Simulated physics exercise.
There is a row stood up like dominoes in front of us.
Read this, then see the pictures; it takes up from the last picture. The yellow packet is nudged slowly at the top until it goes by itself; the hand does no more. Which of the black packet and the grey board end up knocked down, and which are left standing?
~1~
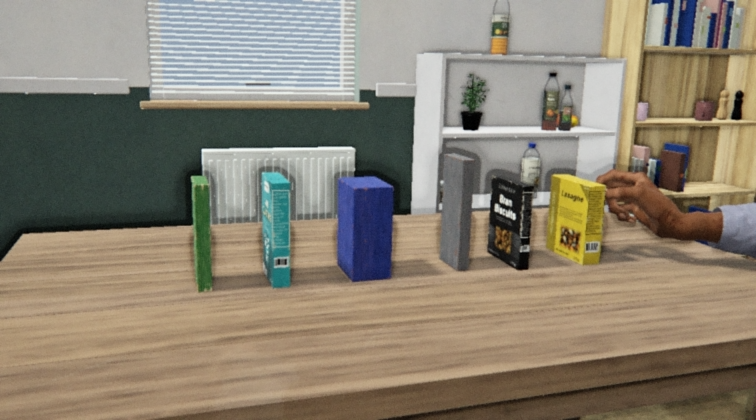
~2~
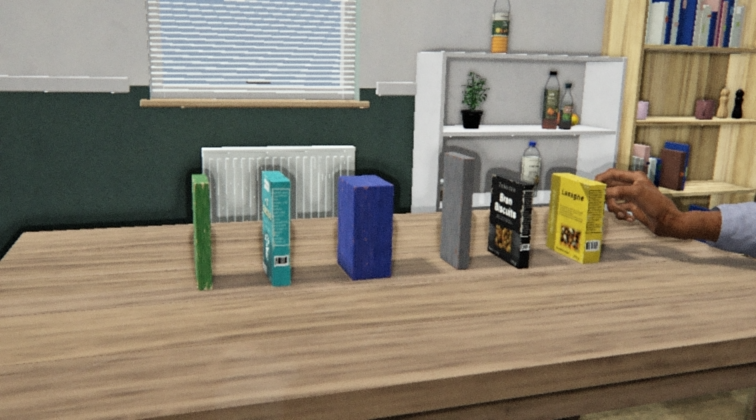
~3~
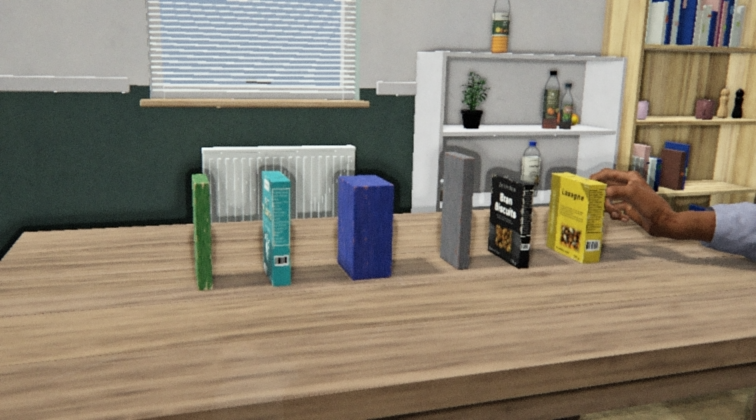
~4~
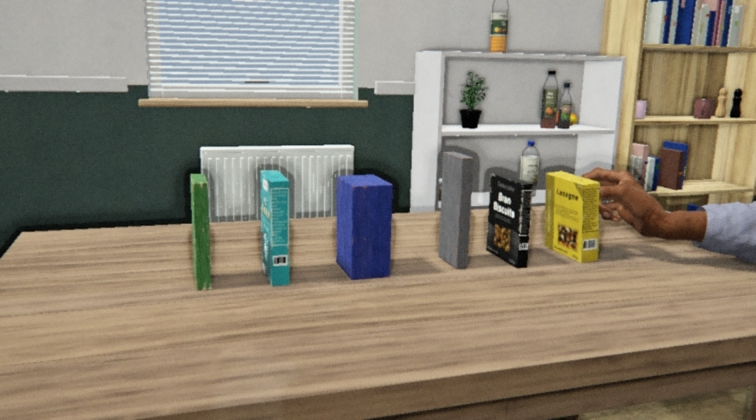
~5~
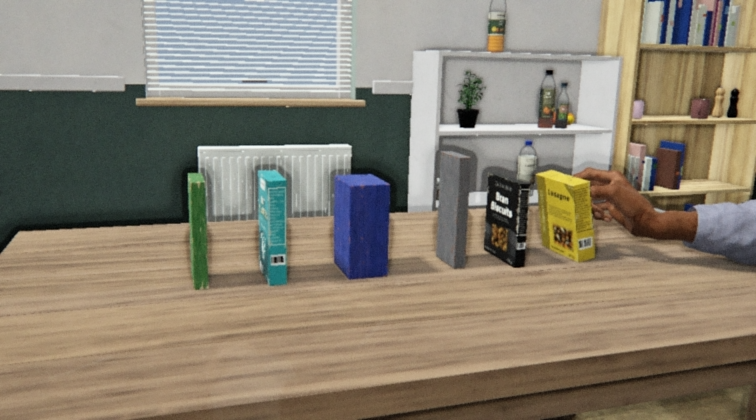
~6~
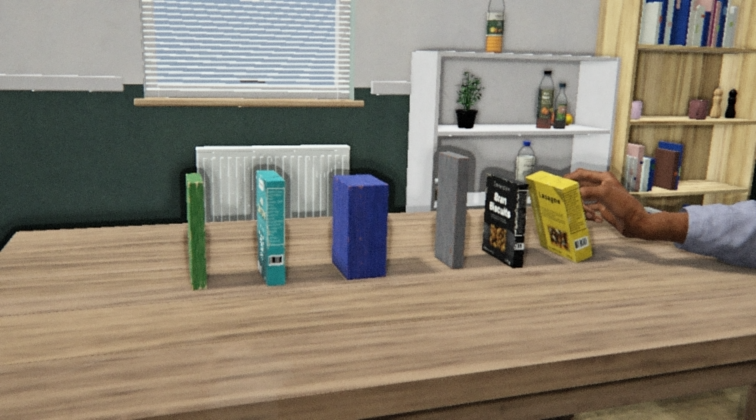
The black packet no longer stands, the grey board no longer stands.
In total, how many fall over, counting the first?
That adds up to 6 in total.
Then, 0.40 s later than the last frame, yellow packet 77° over; black packet tilted by 40° near (478, 226); grey board tilted by 10° near (442, 210).
Then, 2.00 s later than the last frame, yellow packet 82° over; grey board tilted by 68° near (398, 241); black packet tilted by 74° near (462, 246); blue block tilted by 56°.
Then, 2.20 s later than the last frame, yellow packet 82° over; grey board tilted by 70° near (397, 243); black packet on its side near (461, 247); turquoise packet on its side.
When it is over, lying over on the table, turquoise packet, blue block, black packet and grey board. End places, in pixels of the last picture, black packet near (461, 247), grey board near (396, 243).
